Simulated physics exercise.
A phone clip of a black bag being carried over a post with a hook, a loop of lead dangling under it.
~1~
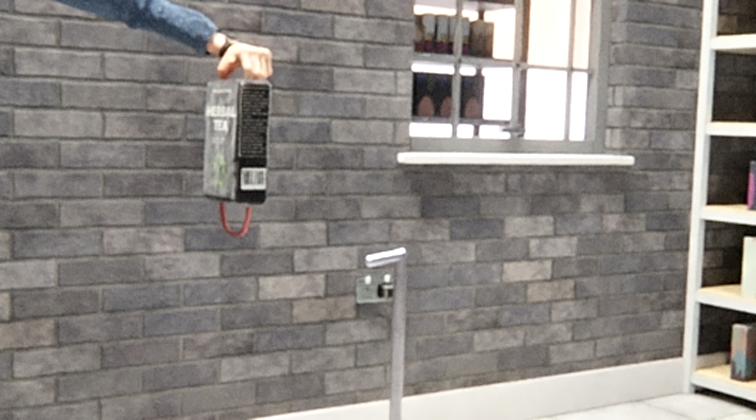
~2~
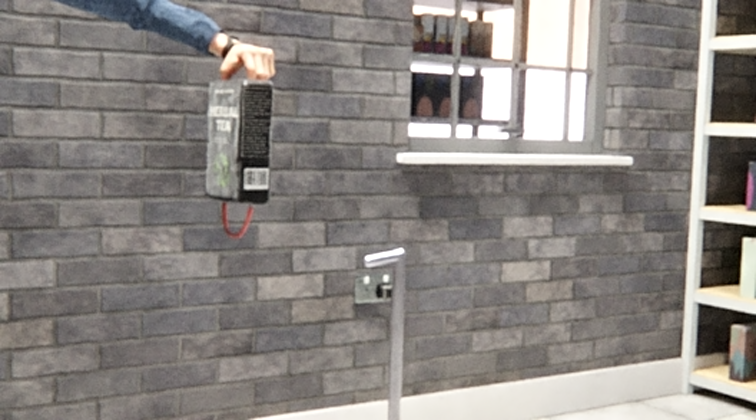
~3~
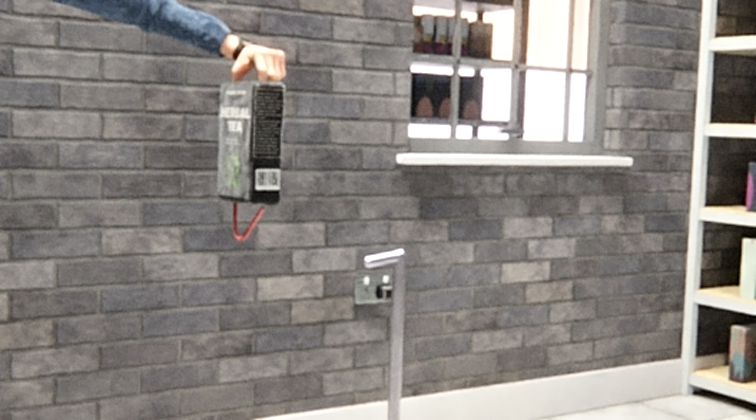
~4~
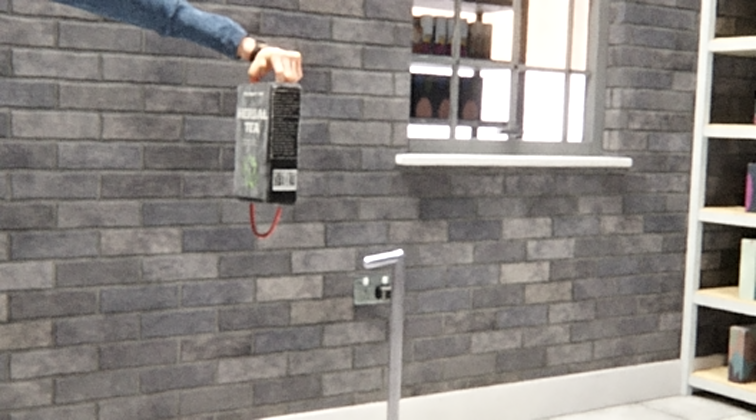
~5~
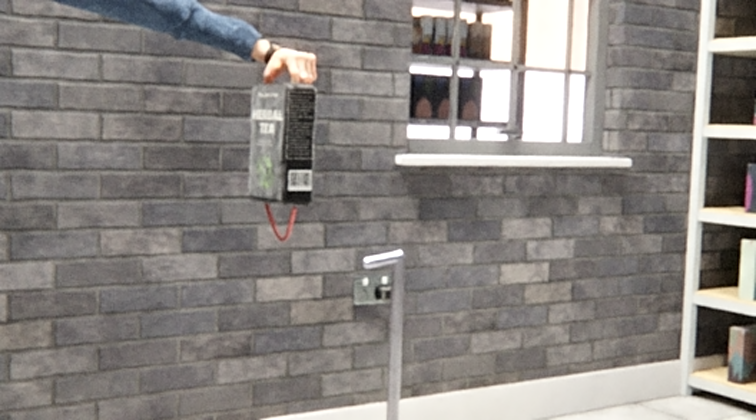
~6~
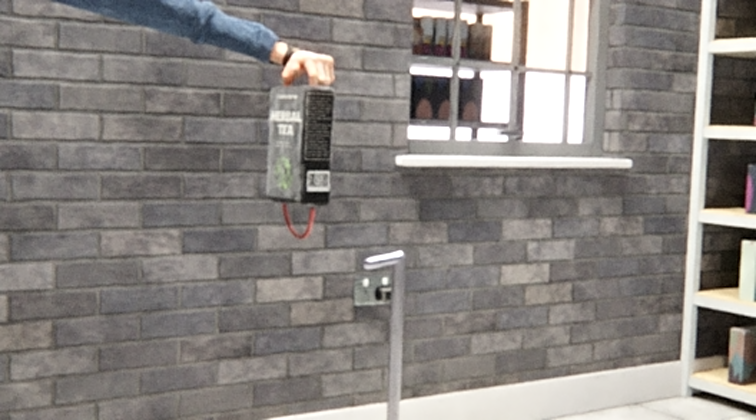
Beside a grey brick wall, a hand carries a black bag with a dangling red loop rightward.
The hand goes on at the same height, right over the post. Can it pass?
The black bag passes clear.
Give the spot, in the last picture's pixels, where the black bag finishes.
Near (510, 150).
Then, 0.36 s later than the last view, bag nearing the post near (351, 146).
Then, 0.94 s later than the last view, bag over the post near (427, 148).
Then, 1.54 s later than the last view, bag past the post near (498, 149).
Finally, bag past the post near (510, 150). The black bag goes by freely.
